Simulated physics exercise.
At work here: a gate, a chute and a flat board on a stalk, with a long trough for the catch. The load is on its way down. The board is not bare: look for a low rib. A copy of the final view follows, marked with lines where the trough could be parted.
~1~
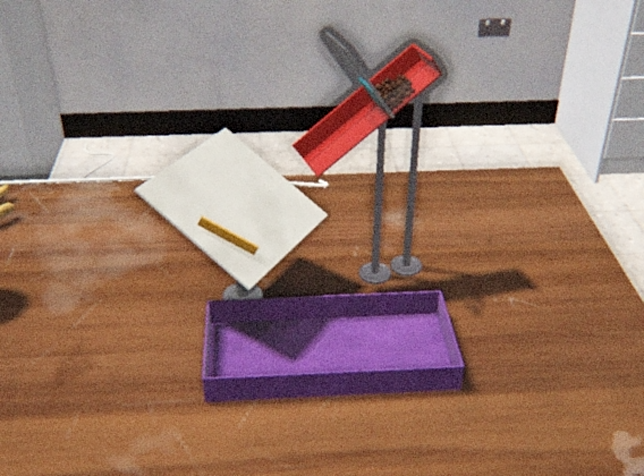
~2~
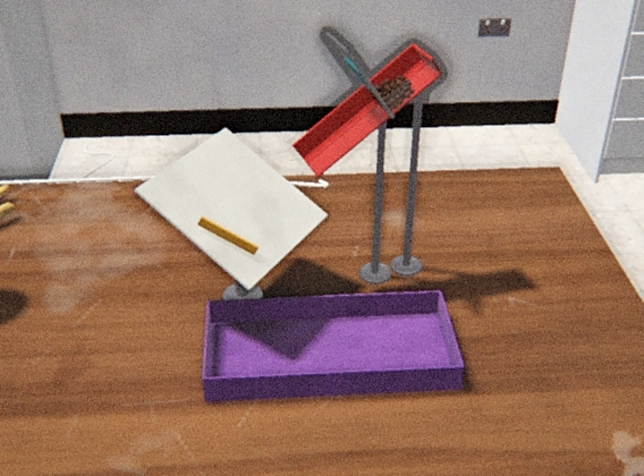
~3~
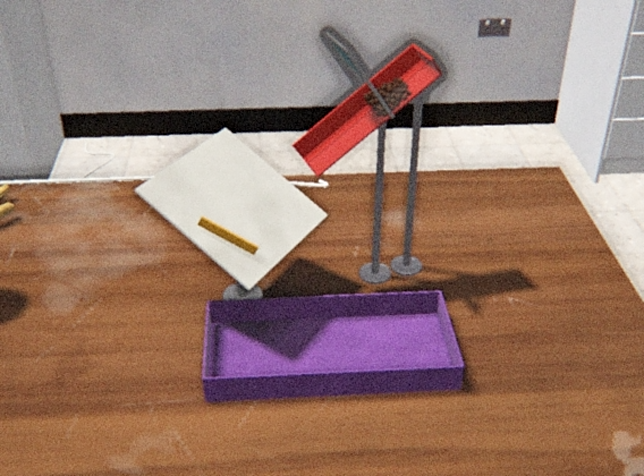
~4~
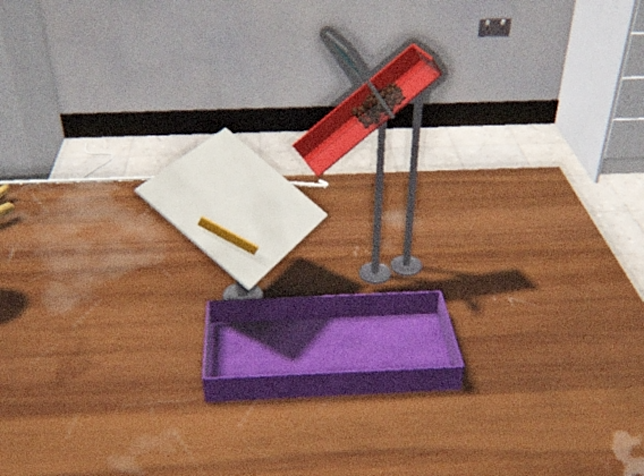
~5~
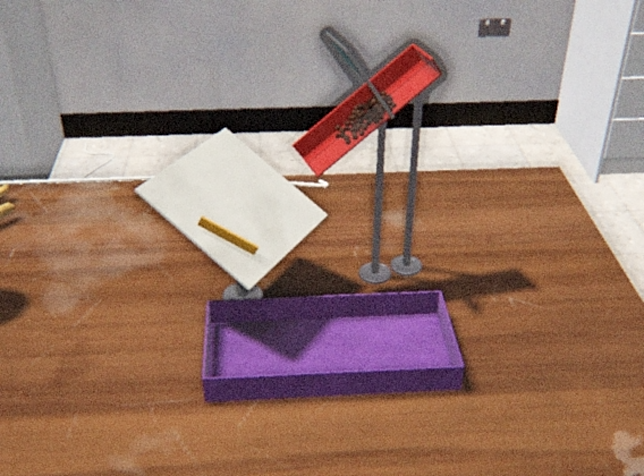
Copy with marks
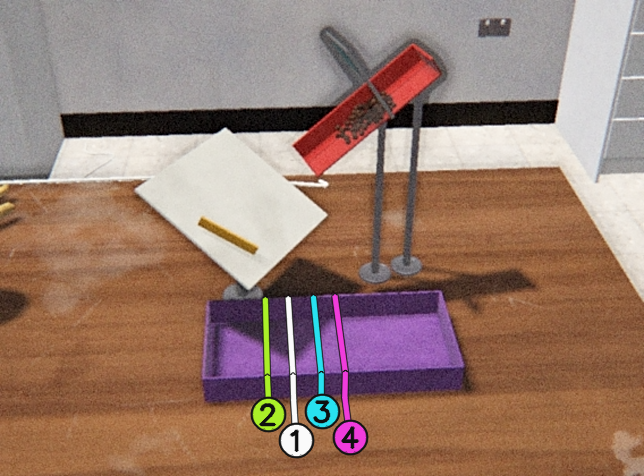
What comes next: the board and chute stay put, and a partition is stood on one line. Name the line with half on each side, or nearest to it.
Line 3.
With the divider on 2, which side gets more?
More lands on the right.
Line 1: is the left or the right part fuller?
The right side.
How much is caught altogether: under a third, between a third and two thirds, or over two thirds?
About that: Over two thirds.
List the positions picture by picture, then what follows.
The first picture shows load behind the gate at (390, 90), allspice berries; lip of the chute at (310, 168), sloping gently.
The second picture shows middle of the board at (237, 203), tilted fairly steeply; middle of its low edge at (291, 249); of its high edge at (183, 157).
The third picture shows front corners of the trough at (203, 378) and (463, 366), empty; front of the load at (379, 114).
The fourth picture shows middle of the load at (379, 103); its front at (355, 114), about a quarter of the way to the lip; rib from (201, 216) to (259, 248).
The fifth picture shows middle of the load at (368, 116); its front at (338, 136), about half of the way to the lip.
On the marked copy, line 1 crosses the front rim at (293, 374); line 2 crosses the front rim at (267, 375); line 3 crosses the front rim at (321, 373); line 4 crosses the front rim at (345, 372).
If 1 is chosen, of what is caught, a small part on the left of the divider, nearly all on the right.
If 2 is chosen, of what is caught, none on the left of the divider, all on the right.
If 3 is chosen, of what is caught, about two thirds on the left of the divider, about a third on the right.
If 4 is chosen, of what is caught, nearly all on the left of the divider, a stray few on the right.
